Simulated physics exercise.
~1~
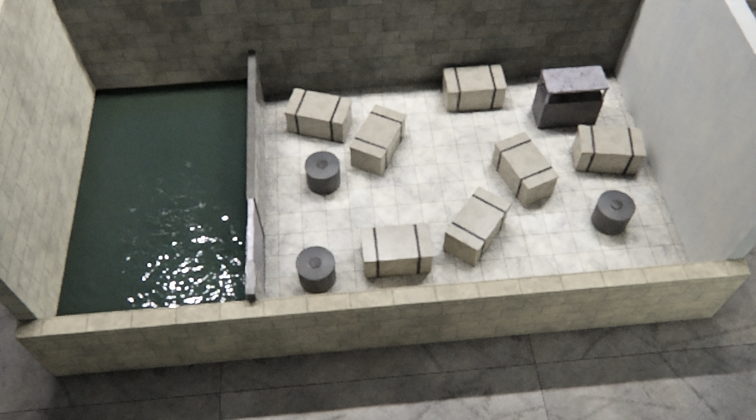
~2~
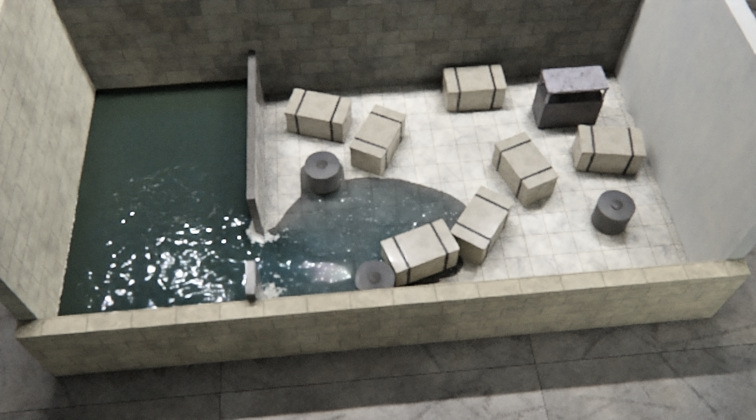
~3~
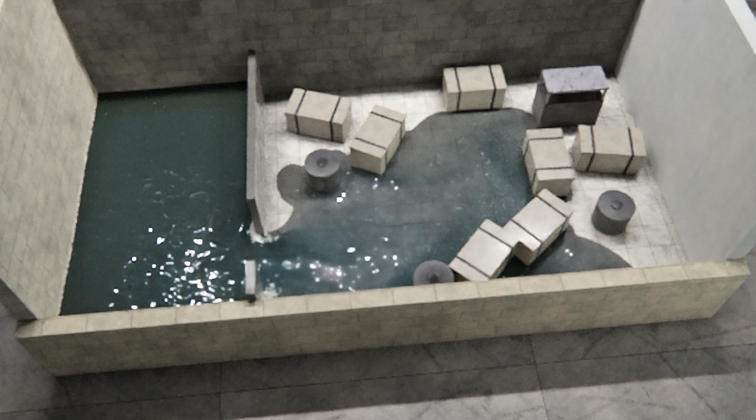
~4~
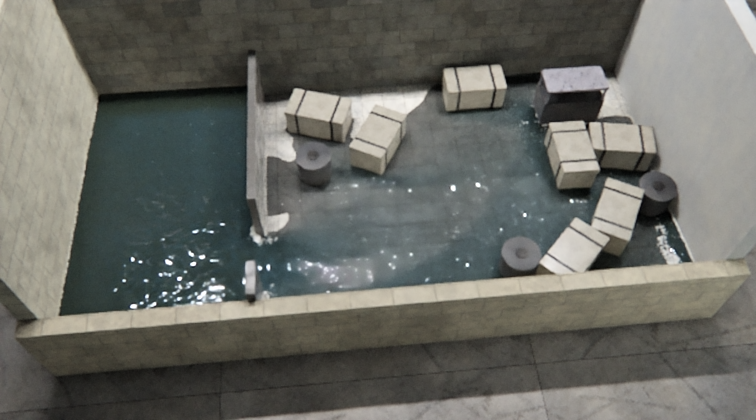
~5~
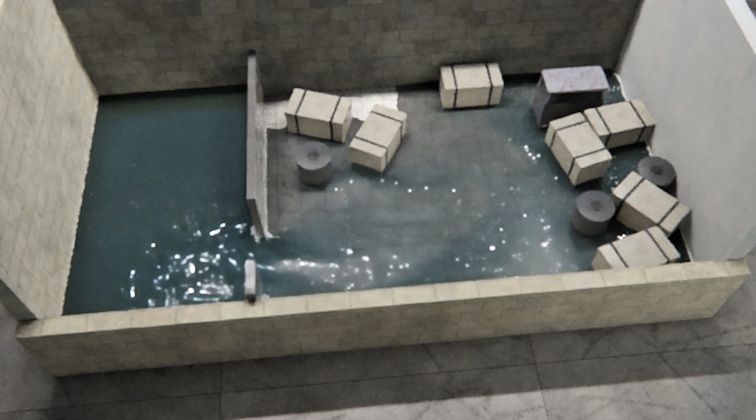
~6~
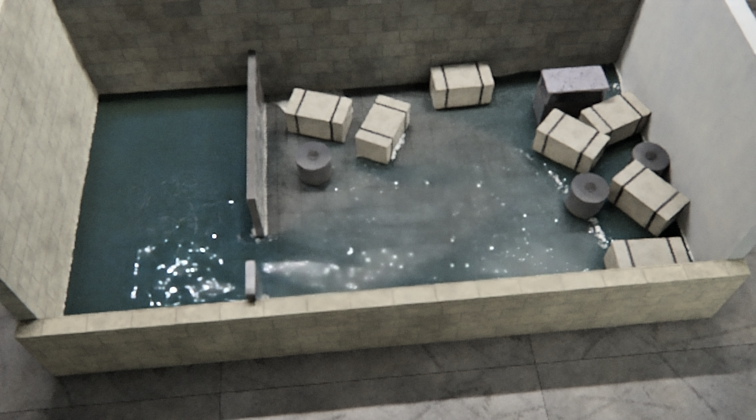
Water poured through a gap in the dividing wall and spread across the pale tiled floor, sweeping several strapped trunks and dark tubs to the right until they bunched against the far wall, while the trunks near the divider stayed almost in place.
